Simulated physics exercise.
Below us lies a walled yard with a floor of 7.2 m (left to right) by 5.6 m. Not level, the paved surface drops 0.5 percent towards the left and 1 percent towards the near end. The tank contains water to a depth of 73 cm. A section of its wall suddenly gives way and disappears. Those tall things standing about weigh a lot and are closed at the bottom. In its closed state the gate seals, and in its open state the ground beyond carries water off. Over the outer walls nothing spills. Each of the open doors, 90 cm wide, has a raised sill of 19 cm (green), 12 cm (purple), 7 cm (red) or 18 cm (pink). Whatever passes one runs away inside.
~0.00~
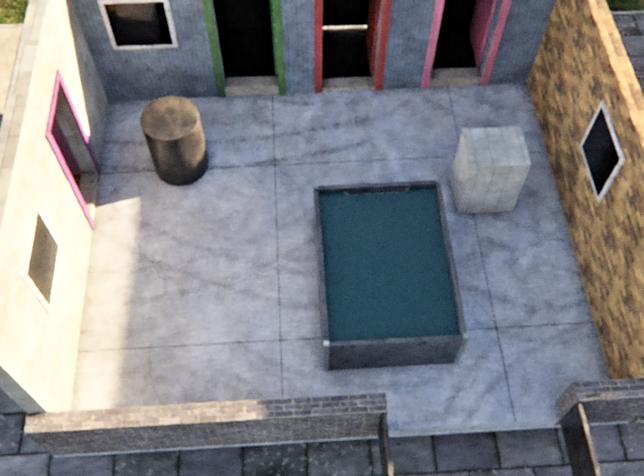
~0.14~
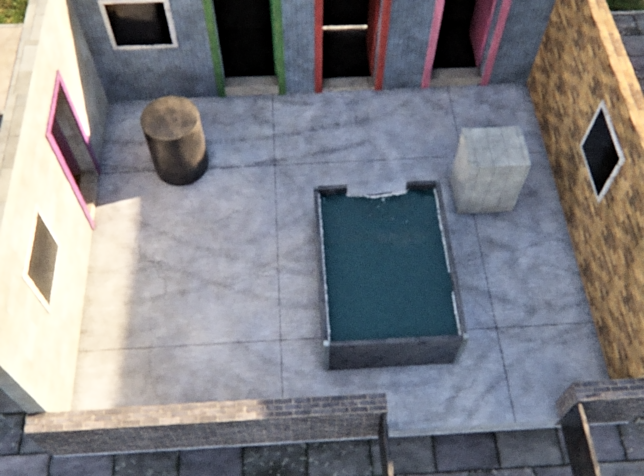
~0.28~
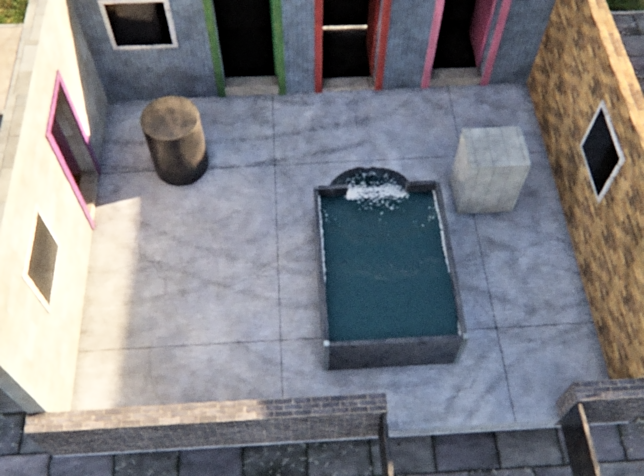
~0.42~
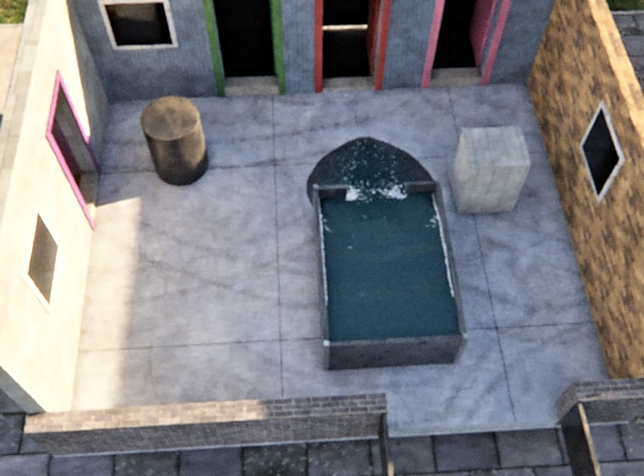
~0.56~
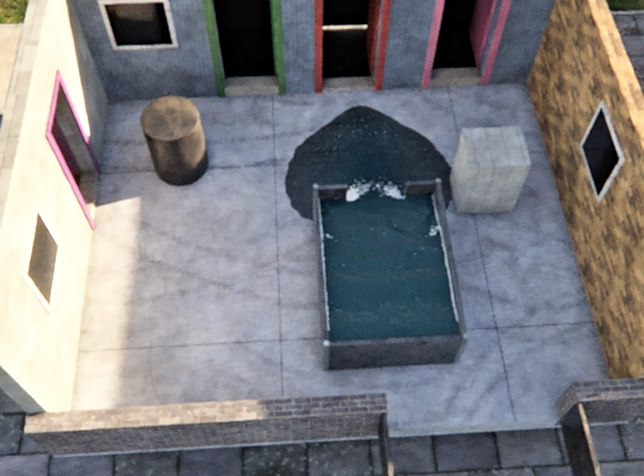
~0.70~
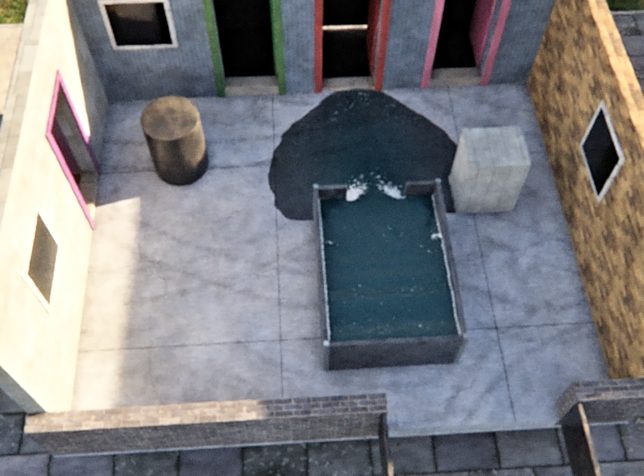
A walled yard holds a tank whose far wall opens, and water spreads across the paving behind.
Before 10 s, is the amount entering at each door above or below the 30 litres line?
Green door below, purple door below, red door above, pink door below.
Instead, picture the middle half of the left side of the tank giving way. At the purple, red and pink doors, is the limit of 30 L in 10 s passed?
Purple: Exceeding the limit; red: Within the limit; pink: Within the limit.
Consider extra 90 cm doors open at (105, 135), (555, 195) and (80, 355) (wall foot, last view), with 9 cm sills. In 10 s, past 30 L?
Note, doorways in listed order: Goes beyond, stays short, stays short.
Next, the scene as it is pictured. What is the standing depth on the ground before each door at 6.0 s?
In centimetres - green: 8, purple: 7, red: 13, pink: 10.
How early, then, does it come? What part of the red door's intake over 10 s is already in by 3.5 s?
70 percent or so by then.
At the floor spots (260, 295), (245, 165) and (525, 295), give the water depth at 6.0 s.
Around 0 cm, 3 cm and 2 cm.
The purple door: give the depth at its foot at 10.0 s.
I'd put it at around 6.5 cm deep.
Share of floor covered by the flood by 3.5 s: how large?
40 %.
After 1.4 s water covers 25 % of the floor and is deepest (36 cm) near (366, 205); green door 14 cm at the sill, 0 L in, purple door not reached, red door 5 cm at the sill, 64 L in, pink door 17 cm at the sill, 0 L in.
After 2.2 s water covers 30 % of the floor and is deepest (34 cm) near (520, 83); green door 18 cm at the sill, 0 L in, purple door not reached, red door 13 cm at the sill, 176 L in, pink door 19 cm at the sill, 1 L in.
After 3.5 s water covers 40 % of the floor and is deepest (22 cm) near (366, 205); green door 12 cm at the sill, 1 L in, purple door 7 cm at the sill, 0 L in, red door 18 cm at the sill, 316 L in, pink door 13 cm at the sill, 3 L in.
After 6.0 s water covers 80 % of the floor and is deepest (16 cm) near (109, 102); green door 8 cm at the sill, 1 L in, purple door 7 cm at the sill, 0 L in, red door 13 cm at the sill, 422 L in, pink door 10 cm at the sill, 4 L in.
After 10.0 s water covers 95 % of the floor and is deepest (12 cm) near (107, 118); green door 5 cm at the sill, 1 L in, purple door 6 cm at the sill, 0 L in, red door 9 cm at the sill, 465 L in, pink door 5 cm at the sill, 4 L in.
